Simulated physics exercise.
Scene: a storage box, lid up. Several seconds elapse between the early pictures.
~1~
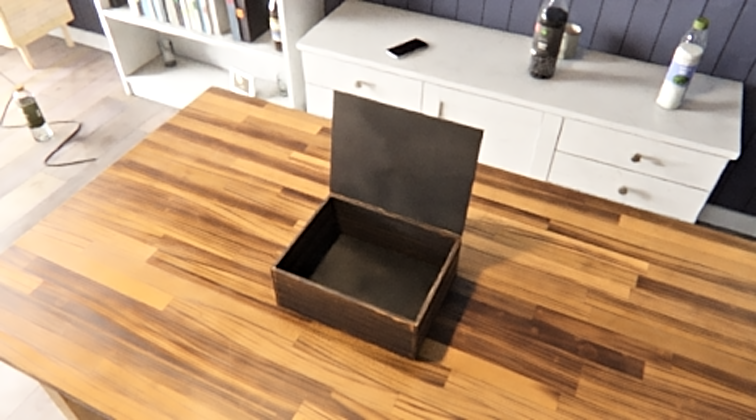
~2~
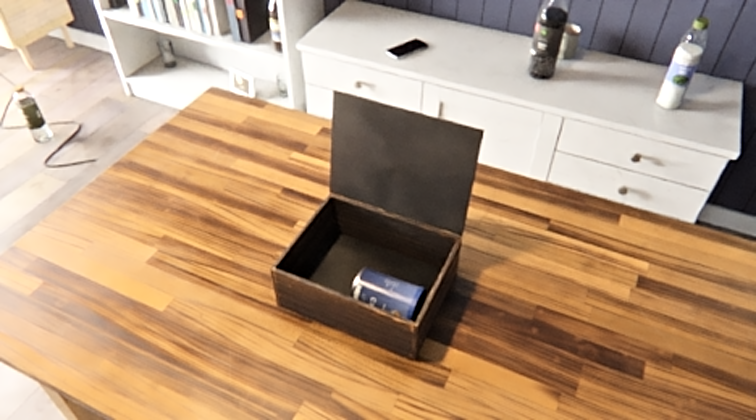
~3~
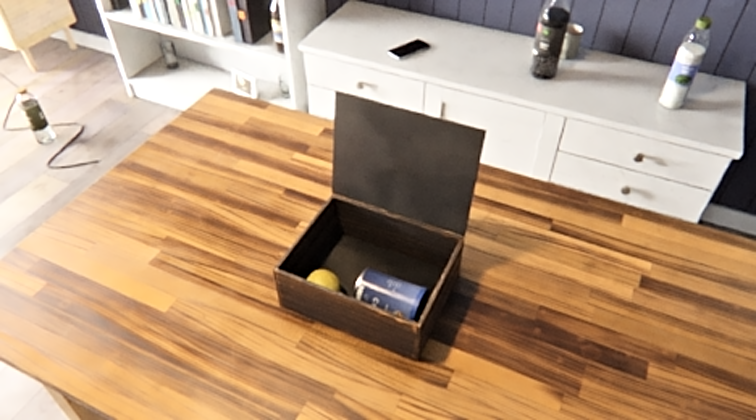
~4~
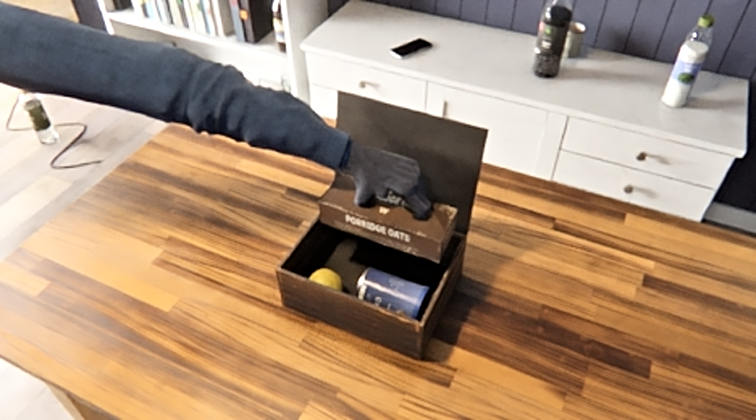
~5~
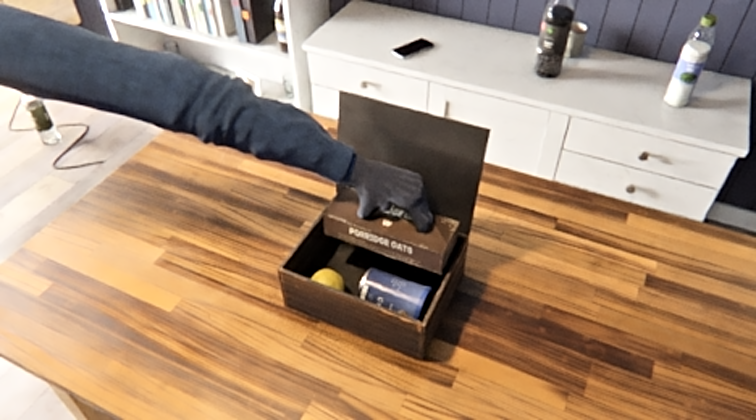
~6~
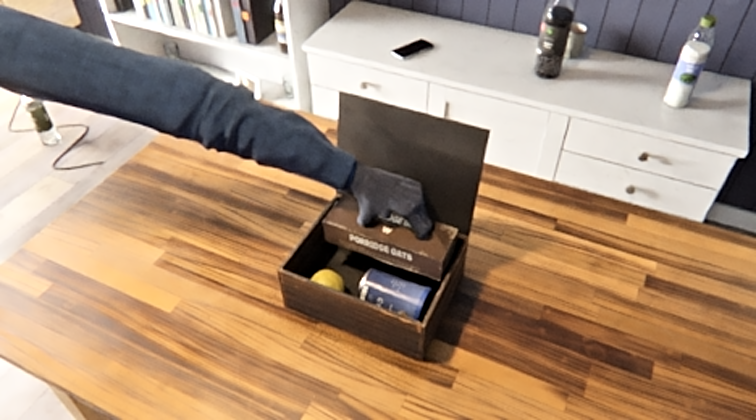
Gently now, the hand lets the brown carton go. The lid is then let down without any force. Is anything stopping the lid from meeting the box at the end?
No, the lid closes.
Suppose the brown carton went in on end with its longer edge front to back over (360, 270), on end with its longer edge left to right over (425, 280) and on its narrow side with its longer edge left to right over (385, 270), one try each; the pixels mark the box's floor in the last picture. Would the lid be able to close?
On the first go it can't shut, on the second it can't shut, and on the third it comes down fully.
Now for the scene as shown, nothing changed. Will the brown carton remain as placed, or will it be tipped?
Simply put, the brown carton remains unturned.
Then, 0.40 s later than the last frame, brown carton moved a little near (392, 260).
Then, 1.40 s later than the last frame, lid 73° above the rim; brown carton moved a little near (392, 260); blue tin moved a little.
Then, 1.80 s later than the last frame, lid 36° above the rim; brown carton moved a little near (392, 260); blue tin moved a little.
Then, 2.00 s later than the last frame, lid 10° above the rim; brown carton moved a little near (392, 260); blue tin moved a little.
When it is over, lid shut; moved from the start, brown carton; the other 2 as before. End places, in pixels of the last picture, brown carton near (392, 260).
